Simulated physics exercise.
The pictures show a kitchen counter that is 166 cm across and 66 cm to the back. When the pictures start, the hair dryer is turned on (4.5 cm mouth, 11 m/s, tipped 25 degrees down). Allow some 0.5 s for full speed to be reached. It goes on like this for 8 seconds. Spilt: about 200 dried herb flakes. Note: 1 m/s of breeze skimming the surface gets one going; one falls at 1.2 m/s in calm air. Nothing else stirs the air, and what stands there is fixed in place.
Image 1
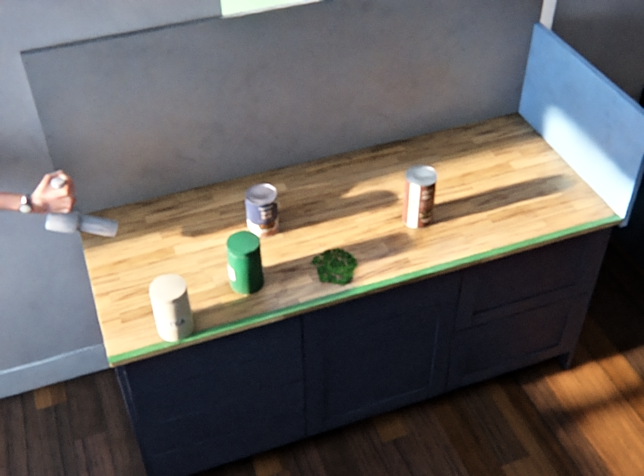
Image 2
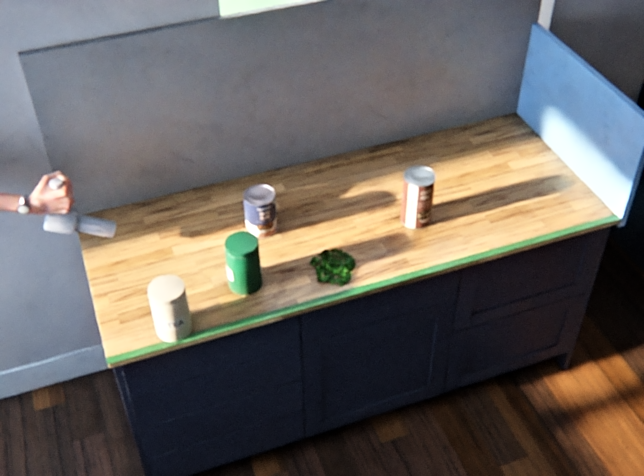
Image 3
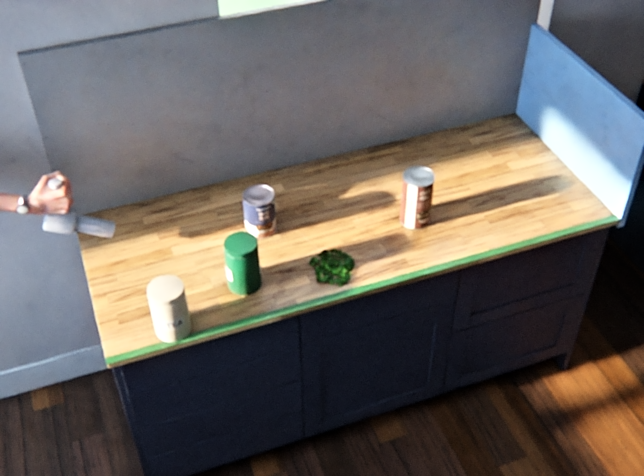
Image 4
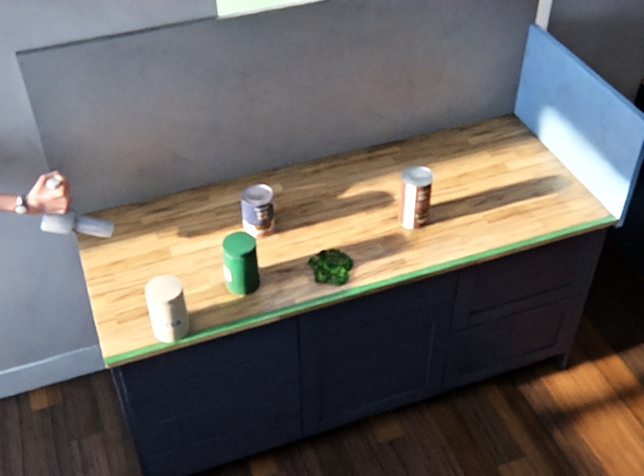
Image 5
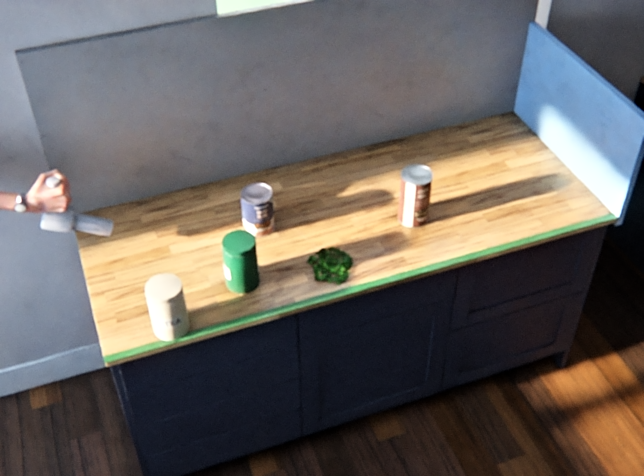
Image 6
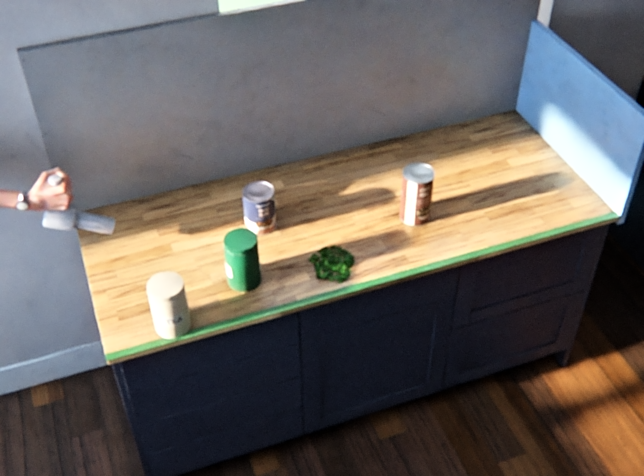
We see a hand at the left holding a grey, nozzle-like device over a wooden counter with four containers and a small green clump near its green front edge; the hand, containers and clump all stay essentially still.
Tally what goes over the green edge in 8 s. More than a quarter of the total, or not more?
My money says the one-in-four line is overrun at that edge.
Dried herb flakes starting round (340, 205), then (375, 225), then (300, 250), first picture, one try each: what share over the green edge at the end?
Going through the three spots in order, you'd get 1 percent, 0 percent and 60 percent.
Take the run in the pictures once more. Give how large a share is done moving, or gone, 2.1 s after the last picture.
The share is near 80 per cent.
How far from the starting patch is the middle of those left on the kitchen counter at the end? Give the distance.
That works out close to 10 centimetres.
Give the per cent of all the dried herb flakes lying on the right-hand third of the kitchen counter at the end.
Some 2 per cent.
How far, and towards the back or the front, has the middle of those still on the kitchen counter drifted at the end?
To the near part, near enough 5 cm.
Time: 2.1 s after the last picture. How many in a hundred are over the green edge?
Close to 70 %.
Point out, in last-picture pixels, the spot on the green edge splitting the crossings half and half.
I'd point to somewhere near (407, 276).
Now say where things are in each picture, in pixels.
In the first frame, the middle of the dried herb flakes is near (337, 267), none has stirred yet and the mouth of the hair dryer is at (116, 229).
In the second frame, the middle of the dried herb flakes is near (335, 267), none has stirred yet and the green edge is centred on (386, 286).
In the third frame, the middle of the dried herb flakes is near (334, 267), none has stirred yet, the top of a jar is at (241, 242) and the top of a tin is at (258, 195).
In the fourth frame, the middle of the dried herb flakes is near (333, 267) and none has stirred yet.
In the fifth frame, the middle of the dried herb flakes is near (333, 266) and none has stirred yet.
In the sixth frame, the middle of the dried herb flakes is near (334, 264) and none has stirred yet.
Then, 1.2 s after the last picture, 68 % are over the green edge; the middle of those still in play is near (350, 276); 74 % have settled or left.
Then, 2.1 s after the last picture, 68 % are over the green edge; the middle of those still in play is near (360, 278); 76 % have settled or left.
Then, 4.0 s after the last picture, 72 % are over the green edge; the middle of those still in play is near (362, 279); 80 % have settled or left.
Then, 7.6 s after the last picture, at the end, 73 % are over the green edge; the middle of those still in play is near (353, 280).
